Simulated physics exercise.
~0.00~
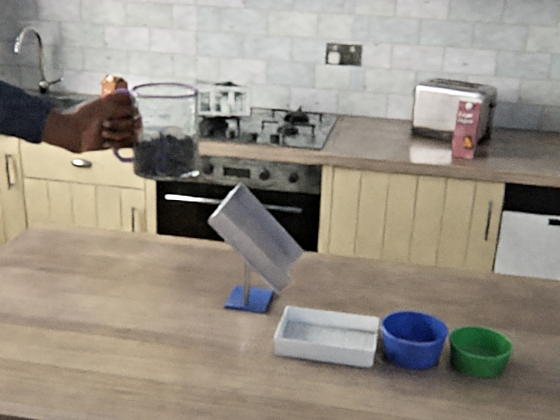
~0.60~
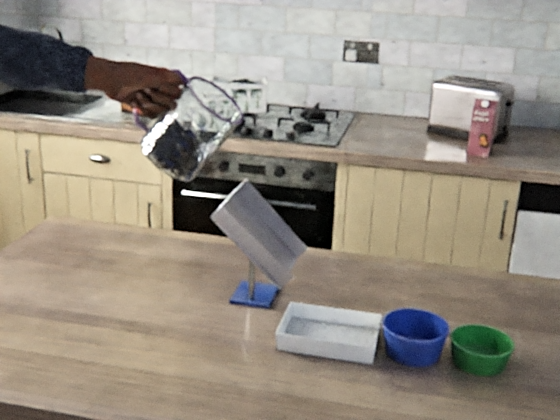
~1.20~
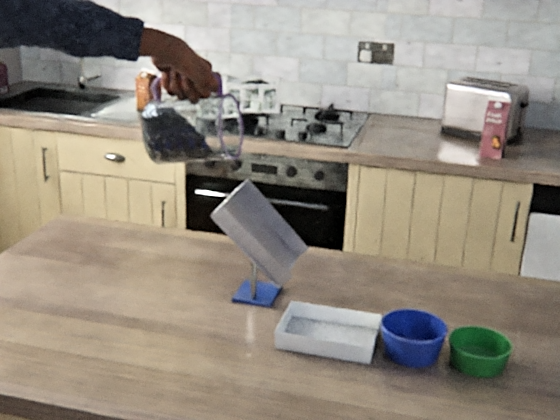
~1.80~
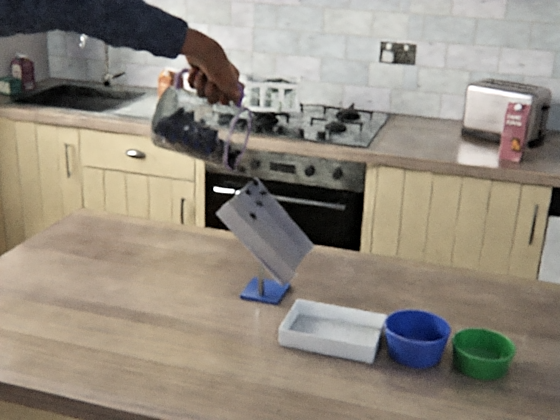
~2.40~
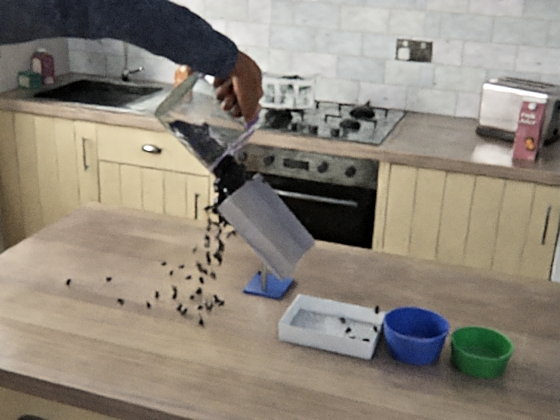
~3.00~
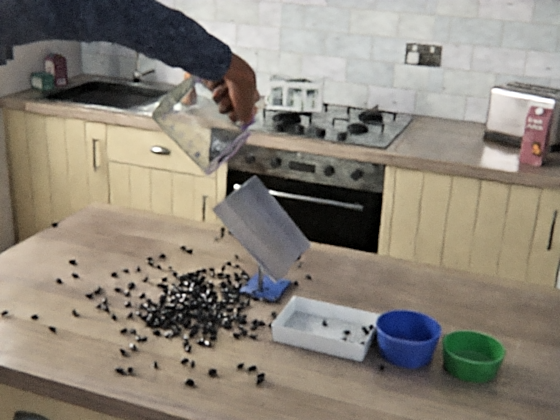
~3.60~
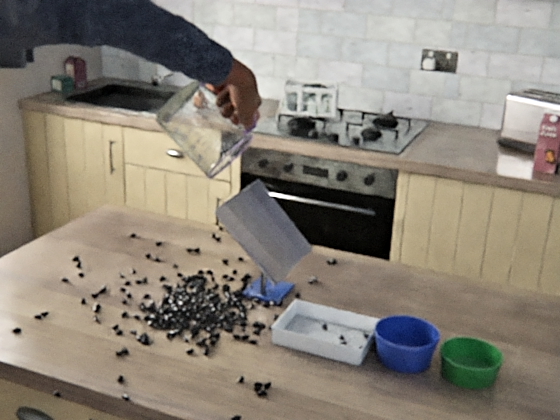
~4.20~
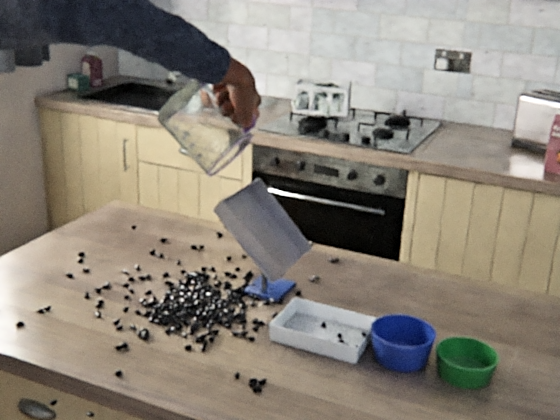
A hand moved a clear jug of black beans over a tilted slope on a wooden table and tipped it until it emptied. Most beans spilled into a scattered pile on the tabletop, while a few landed in the white tin beside the blue and green dishes.
